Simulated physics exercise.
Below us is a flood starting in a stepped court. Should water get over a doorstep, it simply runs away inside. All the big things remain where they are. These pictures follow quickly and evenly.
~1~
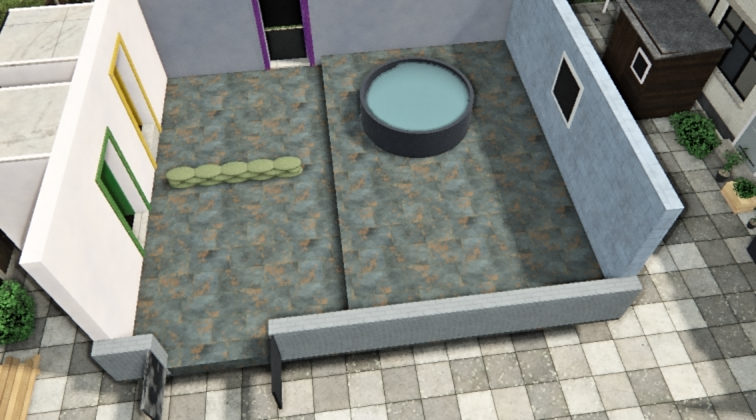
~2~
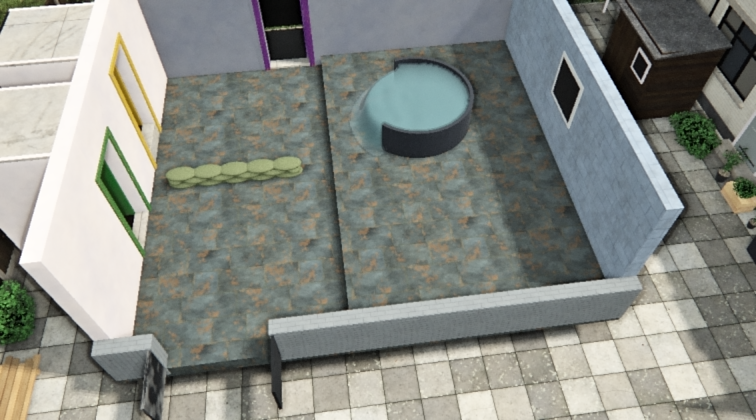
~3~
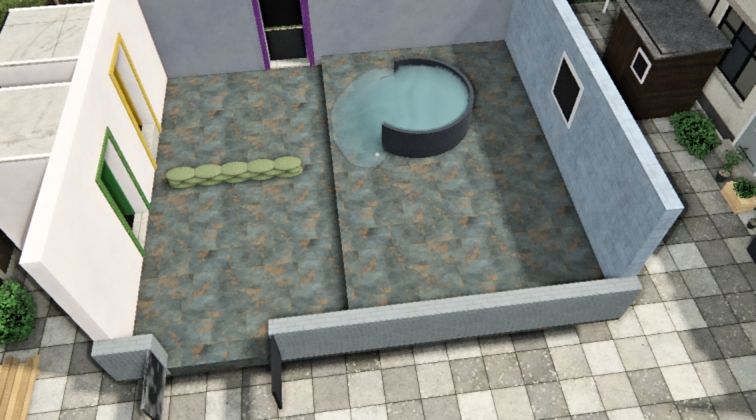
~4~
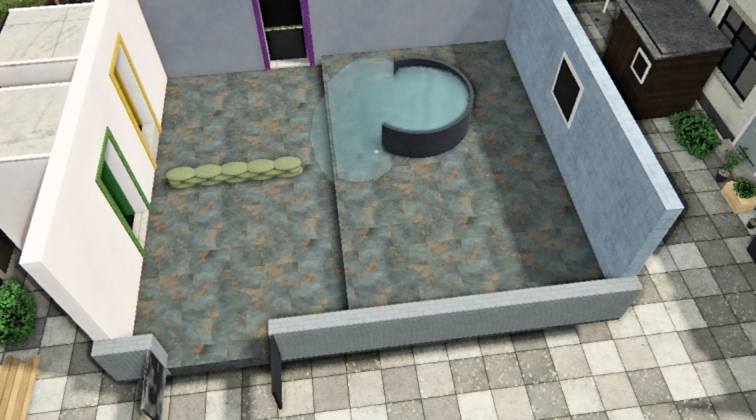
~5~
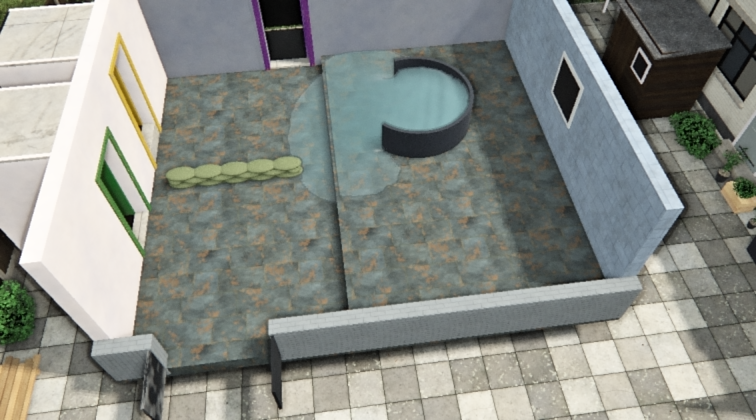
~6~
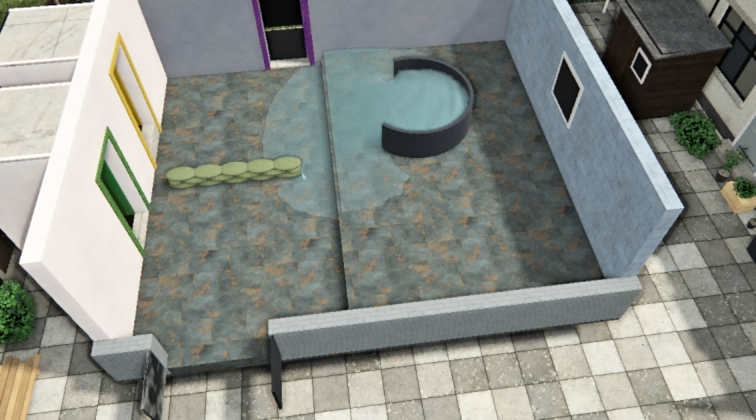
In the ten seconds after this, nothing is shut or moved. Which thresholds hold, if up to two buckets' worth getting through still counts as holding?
The purple door does not hold; the yellow door holds; the green door holds.
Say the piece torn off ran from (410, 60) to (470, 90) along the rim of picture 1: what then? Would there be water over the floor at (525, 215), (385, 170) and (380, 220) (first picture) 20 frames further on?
Taking the three spots as listed, they end up inundated, spared and spared.
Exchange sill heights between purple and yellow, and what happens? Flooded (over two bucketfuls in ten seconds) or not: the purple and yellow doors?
Purple: Within bounds. Yellow: Over the threshold.
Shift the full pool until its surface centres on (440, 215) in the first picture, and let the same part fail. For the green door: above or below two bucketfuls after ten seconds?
The green one exceeds the limit.
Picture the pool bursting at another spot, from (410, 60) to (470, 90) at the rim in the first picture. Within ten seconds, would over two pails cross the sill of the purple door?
In short: Purple falls short.
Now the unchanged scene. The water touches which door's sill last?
The one in green.
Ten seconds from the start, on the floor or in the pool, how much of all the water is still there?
My figure: Some 80 per cent.
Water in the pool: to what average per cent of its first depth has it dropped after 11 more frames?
Estimate: Around 30 per cent.
A moment on, water covers 35 % of the floor; the purple door under two buckets in, the yellow door not reached, the green door not reached.
Next, water covers 45 % of the floor; the purple door over two buckets in, the yellow door wet at the sill, nothing in, the green door not reached.
Then, water covers 50 % of the floor; the purple door over two buckets in, the yellow door wet at the sill, nothing in, the green door wet at the sill, nothing in.
Later, water covers 50 % of the floor; the purple door far over two buckets in, the yellow door wet at the sill, nothing in, the green door under two buckets in.
In the end, water covers 50 % of the floor; the purple door far over two buckets in, the yellow door wet at the sill, nothing in, the green door under two buckets in.
